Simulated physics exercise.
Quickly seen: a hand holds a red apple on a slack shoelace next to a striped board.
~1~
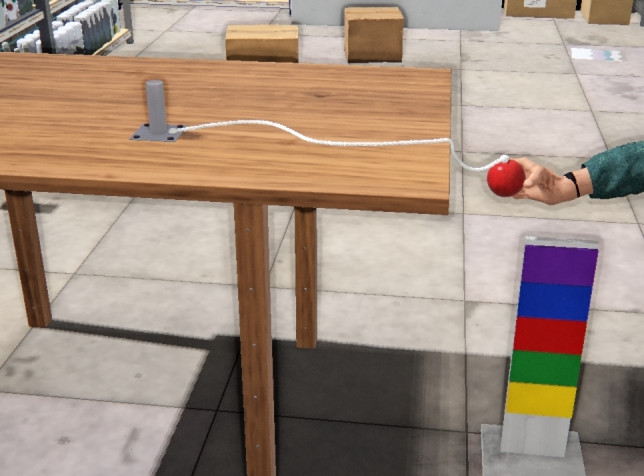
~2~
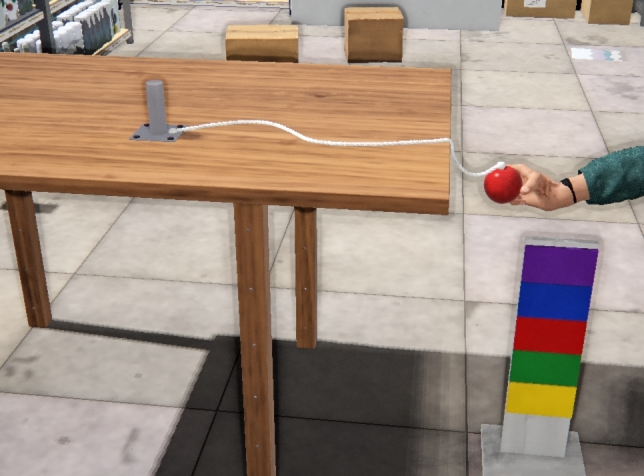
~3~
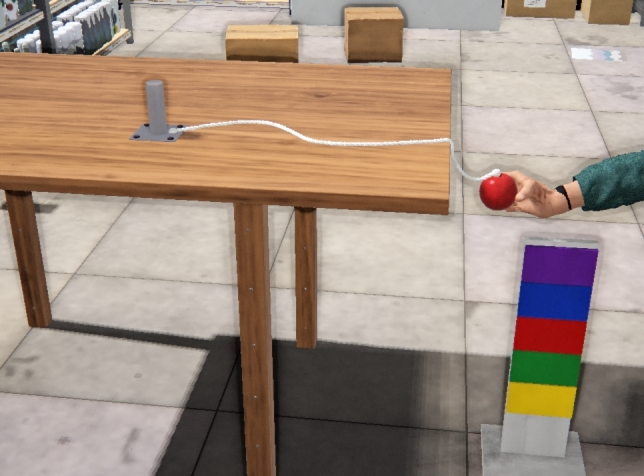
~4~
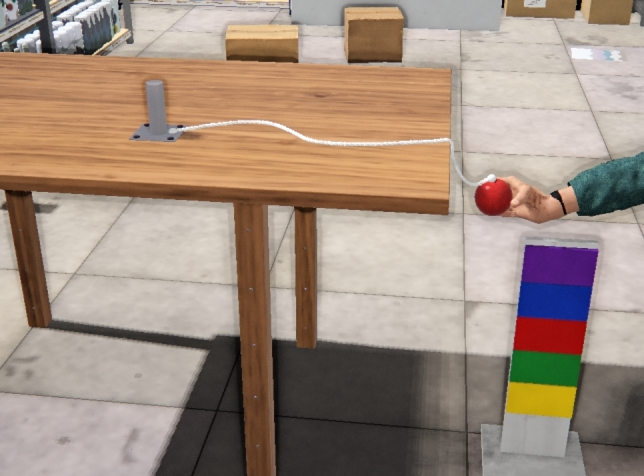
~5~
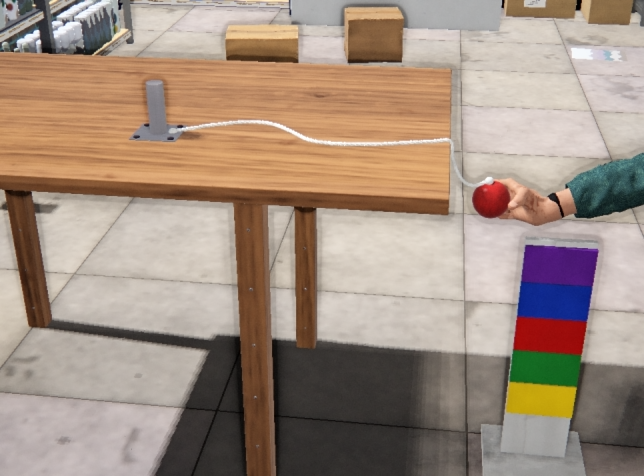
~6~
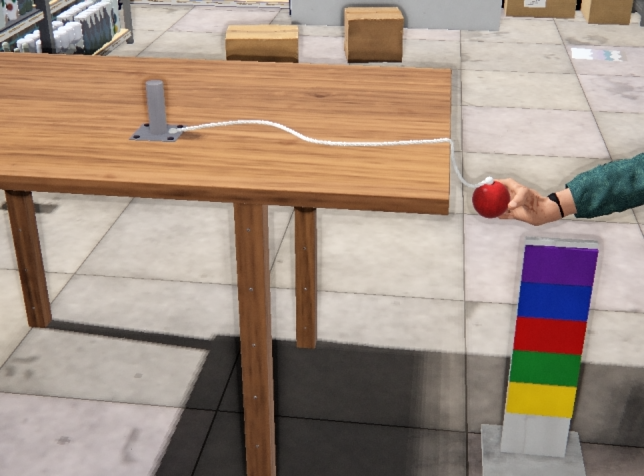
In a room with a tiled floor, a hand held a red ball tied to a white cord beside a wooden table, lowered it slightly down and left, then kept it still above a striped stand.
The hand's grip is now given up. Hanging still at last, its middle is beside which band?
Its middle is beside purple.
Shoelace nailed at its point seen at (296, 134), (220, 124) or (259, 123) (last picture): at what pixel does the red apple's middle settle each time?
Approximately (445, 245), (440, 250) and (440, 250), respectively.
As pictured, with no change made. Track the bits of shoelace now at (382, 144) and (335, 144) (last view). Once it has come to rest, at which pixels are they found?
(412, 140), then (365, 138).
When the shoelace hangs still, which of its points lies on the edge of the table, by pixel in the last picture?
That spot is roughly at (421, 142).
Soon after, apple near (449, 248); level with purple.
After that, apple near (449, 259); level with purple.
In the end, apple near (442, 260); level with purple. The shoelace holds its middle at purple.
